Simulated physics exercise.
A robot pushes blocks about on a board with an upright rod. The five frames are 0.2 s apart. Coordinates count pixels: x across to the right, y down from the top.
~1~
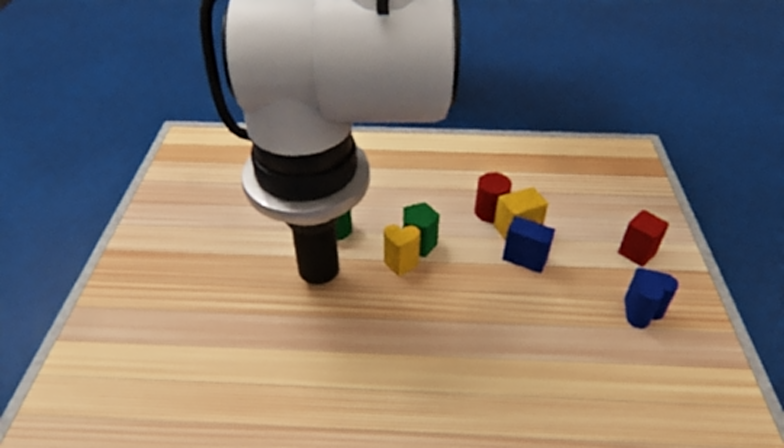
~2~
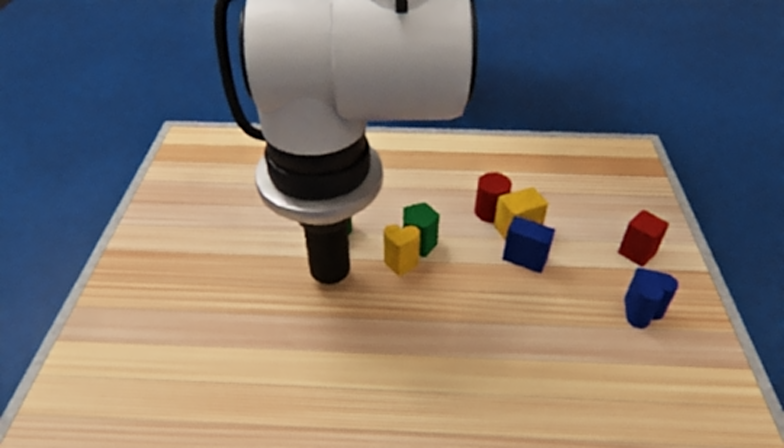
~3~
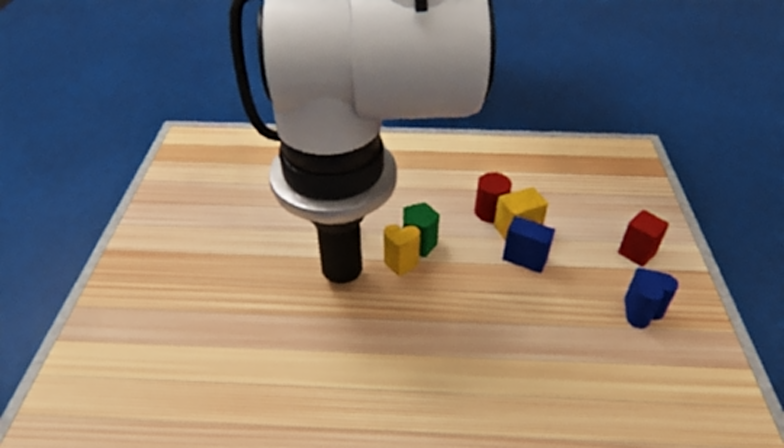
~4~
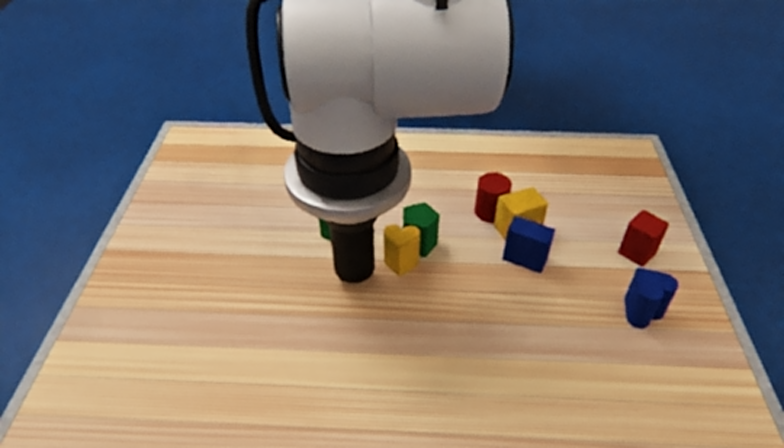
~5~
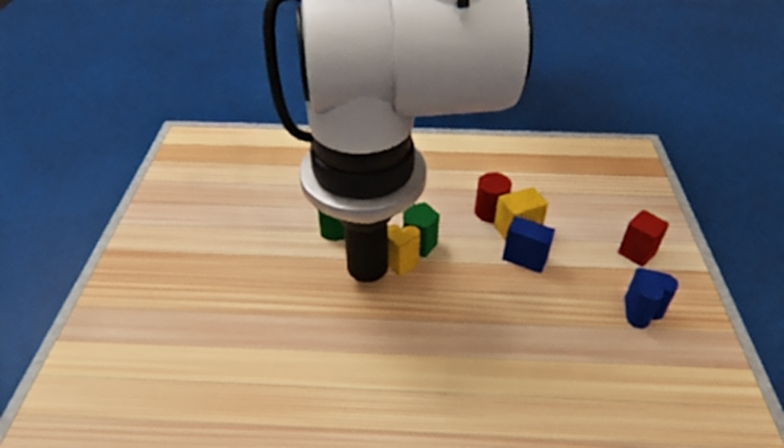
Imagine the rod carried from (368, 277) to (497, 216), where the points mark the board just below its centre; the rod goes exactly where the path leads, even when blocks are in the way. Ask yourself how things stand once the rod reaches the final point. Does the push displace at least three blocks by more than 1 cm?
Short answer: Yes.
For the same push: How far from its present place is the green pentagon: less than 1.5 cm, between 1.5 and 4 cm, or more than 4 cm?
It shifts over 4 cm.
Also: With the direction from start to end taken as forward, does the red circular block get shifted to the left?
Answer: Yes.
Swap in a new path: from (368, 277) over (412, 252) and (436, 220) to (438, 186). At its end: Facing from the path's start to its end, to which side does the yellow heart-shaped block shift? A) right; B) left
Option A.
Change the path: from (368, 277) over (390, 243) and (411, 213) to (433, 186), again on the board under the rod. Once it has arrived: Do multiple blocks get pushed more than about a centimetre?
Yes, I think so.
The first path, step by step. One third of the way, rod at (416, 245); yellow heart-shaped block at (445, 213); green pentagon at (448, 194), turned 15° anticlockwise.
Two thirds of the way, rod at (459, 225); yellow heart-shaped block at (490, 196), turned 15° clockwise; green pentagon at (462, 180), turned 40° anticlockwise; red circular block at (499, 179); yellow rectangle at (531, 200).
At the end, rod at (498, 206); yellow heart-shaped block at (527, 176); green pentagon at (472, 170), turned 110° anticlockwise; red circular block at (520, 158); yellow rectangle at (548, 196), turned 70° clockwise.
